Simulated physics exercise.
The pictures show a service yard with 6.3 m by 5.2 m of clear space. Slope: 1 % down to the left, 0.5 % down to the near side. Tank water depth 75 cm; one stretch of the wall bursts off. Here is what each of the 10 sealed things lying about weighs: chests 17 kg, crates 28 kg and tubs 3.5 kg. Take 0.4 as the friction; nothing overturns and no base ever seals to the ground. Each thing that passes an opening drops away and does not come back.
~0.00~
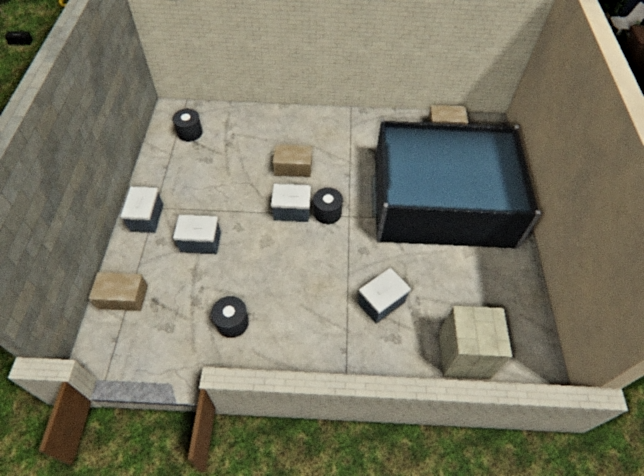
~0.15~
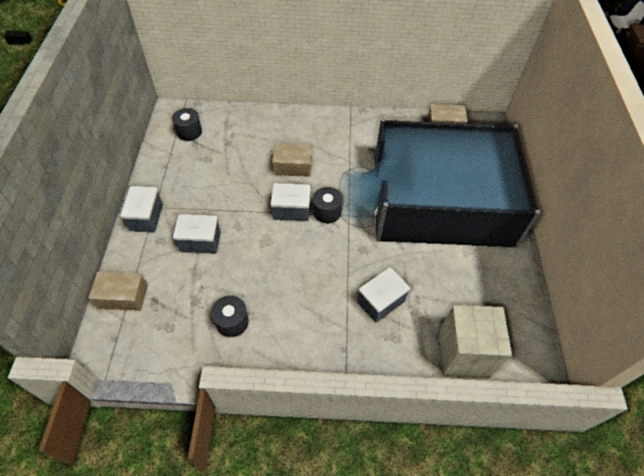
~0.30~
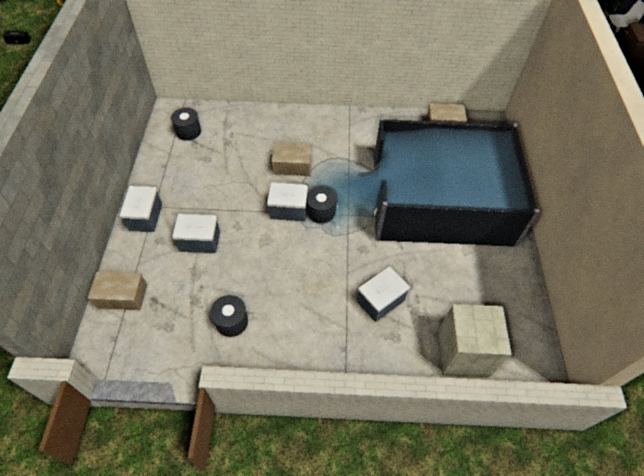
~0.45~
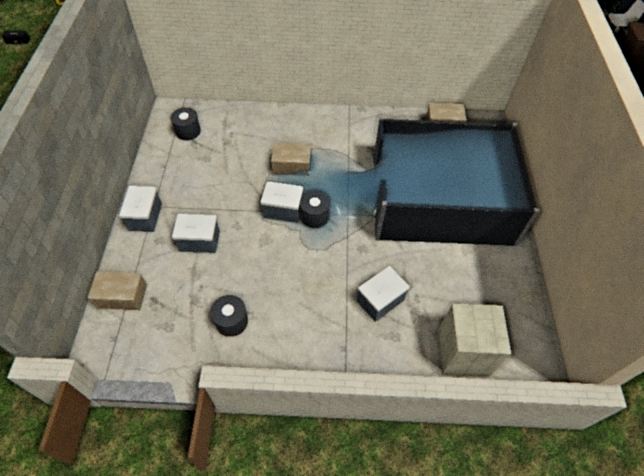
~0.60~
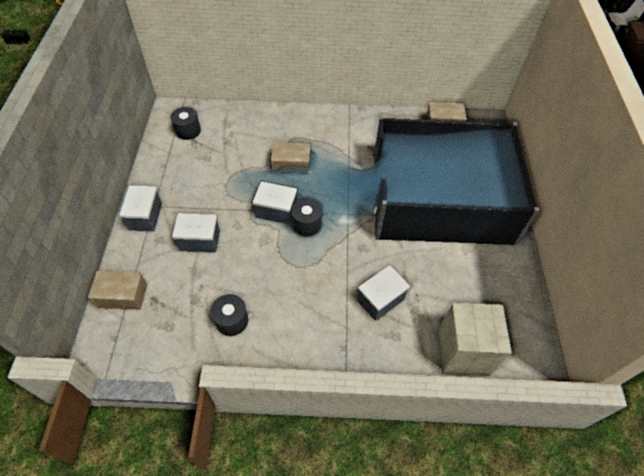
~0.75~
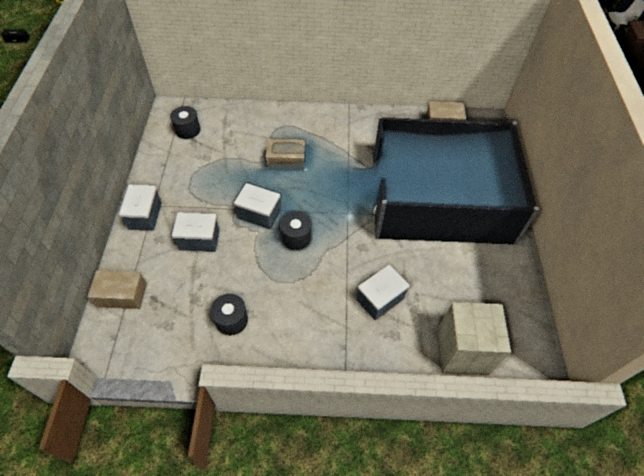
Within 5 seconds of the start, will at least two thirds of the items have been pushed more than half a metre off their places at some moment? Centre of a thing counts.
High band.
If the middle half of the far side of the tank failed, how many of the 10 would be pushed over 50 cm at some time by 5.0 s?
So the tally would be 4.
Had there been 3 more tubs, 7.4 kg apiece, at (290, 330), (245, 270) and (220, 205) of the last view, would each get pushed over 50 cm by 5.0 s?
First falls shy, second exceeds it, third exceeds it.
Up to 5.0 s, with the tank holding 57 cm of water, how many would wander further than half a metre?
I count 8 of them in that case.
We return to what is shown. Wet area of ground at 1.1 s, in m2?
Roughly 13 m2.
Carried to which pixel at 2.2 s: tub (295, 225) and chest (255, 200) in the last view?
Estimated pixels: (232, 353) and (136, 239).
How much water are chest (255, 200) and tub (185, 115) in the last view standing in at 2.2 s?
Roughly 9 and 17 cm.
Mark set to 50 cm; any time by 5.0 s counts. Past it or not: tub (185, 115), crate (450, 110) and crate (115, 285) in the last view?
First exceeding it, second falling below it, third exceeding it.
After 1.1 s 3 of 10 are over 50 cm from their spots; 1 afloat.
After 2.2 s 6 of 10 are over 50 cm from their spots; 4 afloat.
After 3.5 s 7 of 10 are over 50 cm from their spots; 4 afloat.
After 5.0 s 7 of 10 are over 50 cm from their spots, and 8 have been at some point; 4 afloat.
